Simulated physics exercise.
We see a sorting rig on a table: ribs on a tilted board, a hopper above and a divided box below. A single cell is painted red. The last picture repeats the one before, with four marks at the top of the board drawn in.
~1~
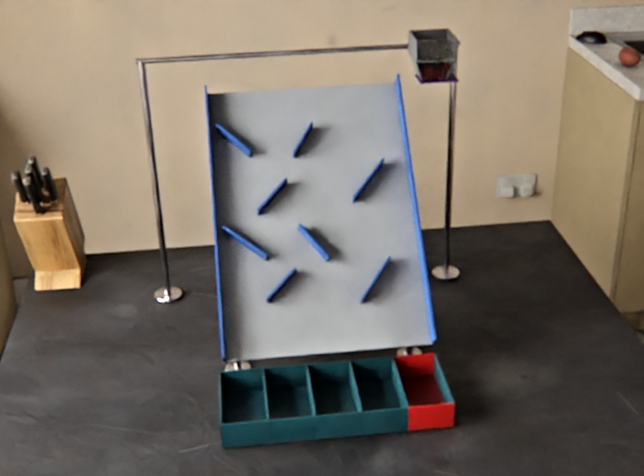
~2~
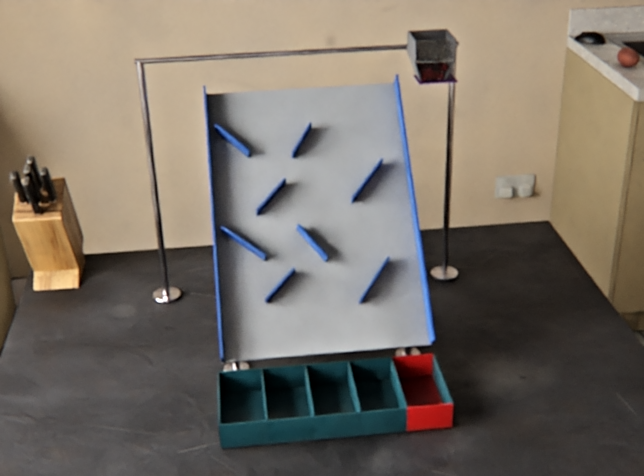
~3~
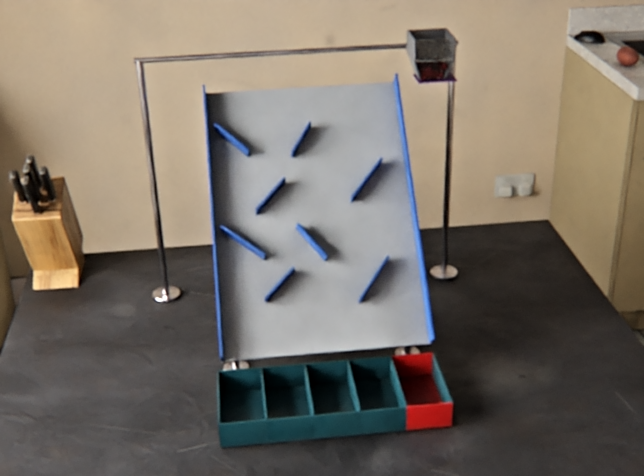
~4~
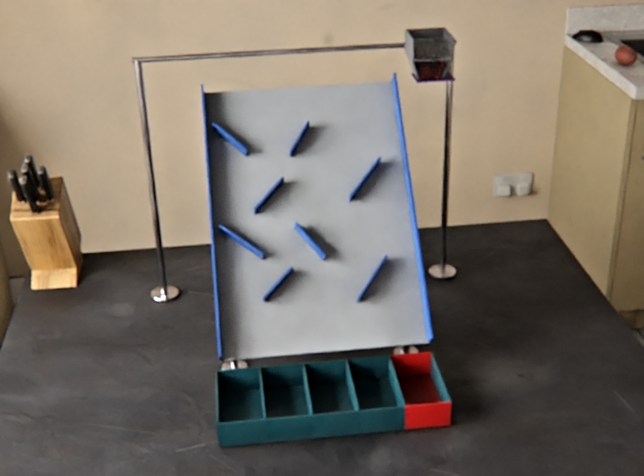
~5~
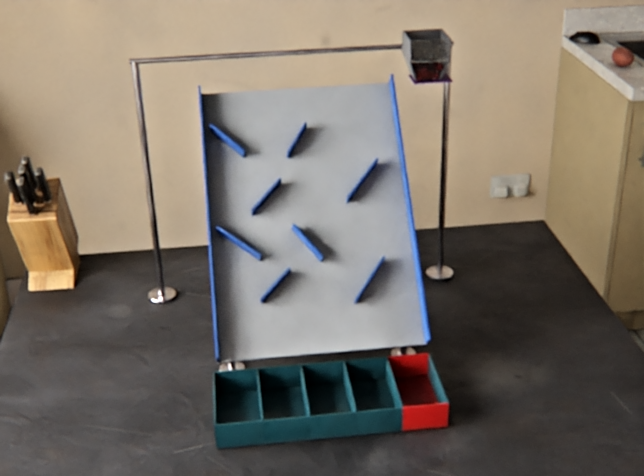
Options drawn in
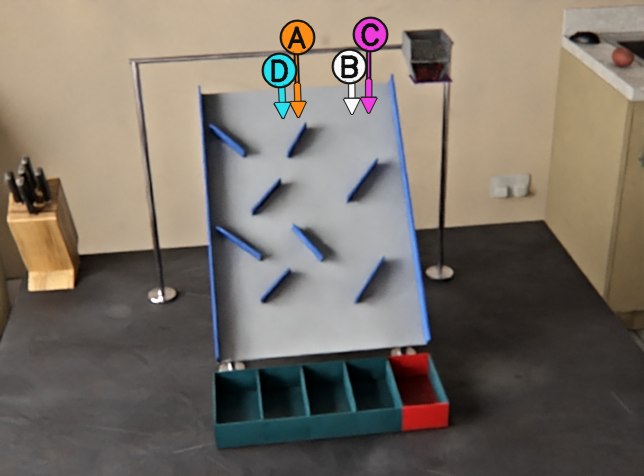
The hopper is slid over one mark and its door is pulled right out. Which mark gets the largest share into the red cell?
Take C.
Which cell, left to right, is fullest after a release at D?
It is the first one.
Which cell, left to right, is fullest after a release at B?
The third.
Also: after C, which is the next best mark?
It is B.
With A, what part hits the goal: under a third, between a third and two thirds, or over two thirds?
It is under a third.
On the marked copy, mark A meets the board at (298, 111); mark B meets the board at (351, 108); mark C meets the board at (368, 107); mark D meets the board at (282, 112).
If A is chosen, none in the red cell, most in other cells, about a quarter held on the board, a stray few outside the box.
If B is chosen, a small part in the red cell, most in other cells, a stray few outside the box.
If C is chosen, about half in the red cell, about half in other cells, a stray few outside the box.
If D is chosen, none in the red cell, most in other cells, about a quarter held on the board.
